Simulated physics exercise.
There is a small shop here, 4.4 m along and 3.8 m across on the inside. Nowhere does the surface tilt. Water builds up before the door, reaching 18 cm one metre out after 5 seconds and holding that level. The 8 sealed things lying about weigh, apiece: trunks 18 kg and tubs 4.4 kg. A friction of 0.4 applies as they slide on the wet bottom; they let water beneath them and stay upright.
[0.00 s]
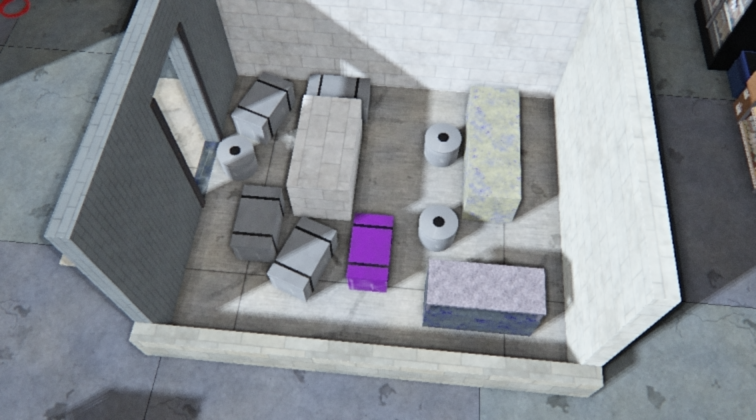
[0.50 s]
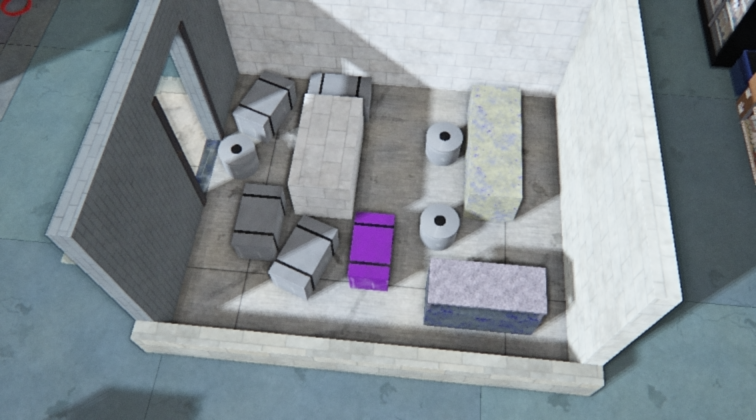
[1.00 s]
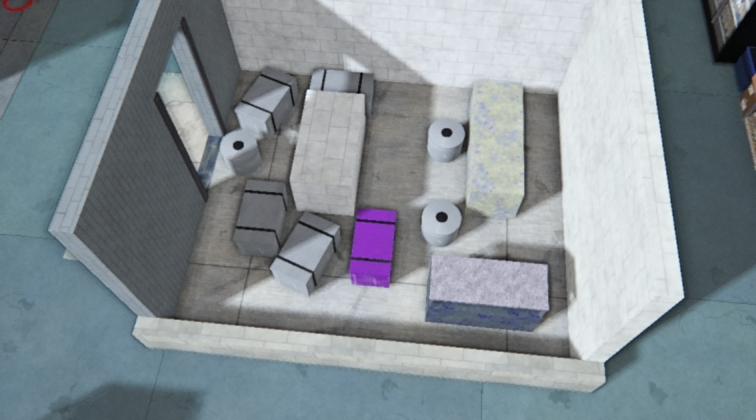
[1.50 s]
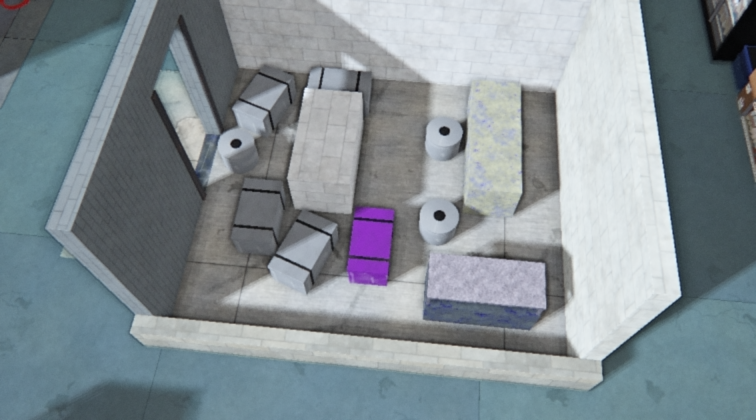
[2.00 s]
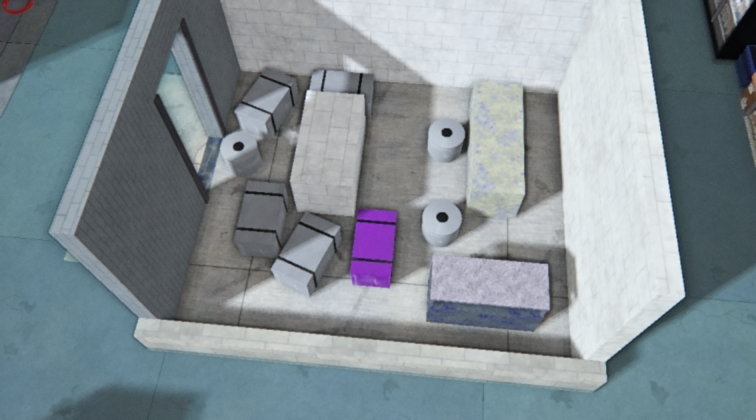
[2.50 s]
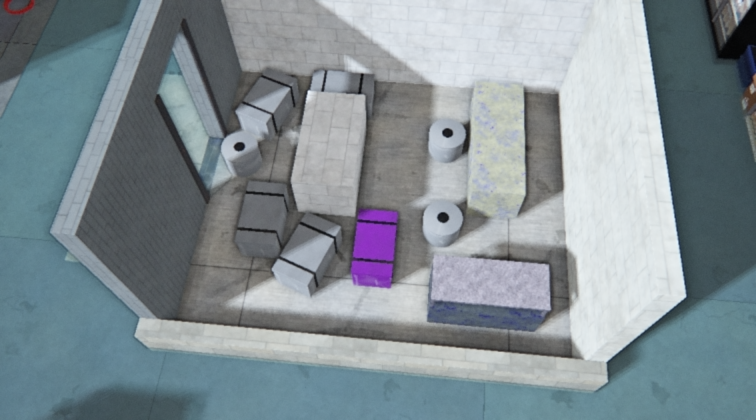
A purple trunk sat among gray strapped trunks, round tubs and long blocks inside a small roofless shop seen from above, and nothing in the room moved apart from slight shifts in the view.
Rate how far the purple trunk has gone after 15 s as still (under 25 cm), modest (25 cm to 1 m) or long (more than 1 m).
Modest.
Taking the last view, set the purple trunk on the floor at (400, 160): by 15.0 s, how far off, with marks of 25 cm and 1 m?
Looks like it hardly stirs.
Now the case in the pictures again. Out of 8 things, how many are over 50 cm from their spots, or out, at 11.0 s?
By that time the total stands at 4.
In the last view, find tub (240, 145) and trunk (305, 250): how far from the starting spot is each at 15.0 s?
Net displacement, in order: 80 cm; 100 cm.
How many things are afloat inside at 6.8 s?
Total: 2.
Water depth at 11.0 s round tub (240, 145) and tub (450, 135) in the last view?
Some 11 cm at the first, some 2 cm at the second.
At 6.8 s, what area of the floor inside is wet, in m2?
My estimate is roughly 6.5 m2.
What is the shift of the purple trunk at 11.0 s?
About 5 cm out of place.
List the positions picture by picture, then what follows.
The first picture shows the purple trunk at (371, 246) rests on the ground; 0.0 m2 under water; 0 of 8 have shifted.
The second picture shows the purple trunk at (372, 244) rests on the ground; 0.0 m2 under water; 0 of 8 have shifted.
The third picture shows the purple trunk at (374, 241), on the bottom; 0.0 m2 under water; 0 of 8 have shifted.
The fourth picture shows the purple trunk at (371, 239) rests on the ground; water covers 0.0 m2; 0 of 8 have shifted.
The fifth picture shows the purple trunk at (374, 241) rests on the ground; water covers 0.0 m2; 0 of 8 have shifted.
The sixth picture shows the purple trunk at (375, 241) rests on the ground; water covers 0.1 m2; 0 of 8 have shifted.
After 3.5 s the purple trunk is near (375, 241), 0.0 m from its start, aground; 0 afloat.
After 6.8 s the purple trunk is near (375, 241), 0.0 m from its start, aground; 2 afloat.
After 11.0 s the purple trunk is near (381, 240), 0.1 m from its start, aground; 3 afloat.
After 15.0 s the purple trunk is near (423, 211), 0.7 m from its start, afloat; 8 afloat.
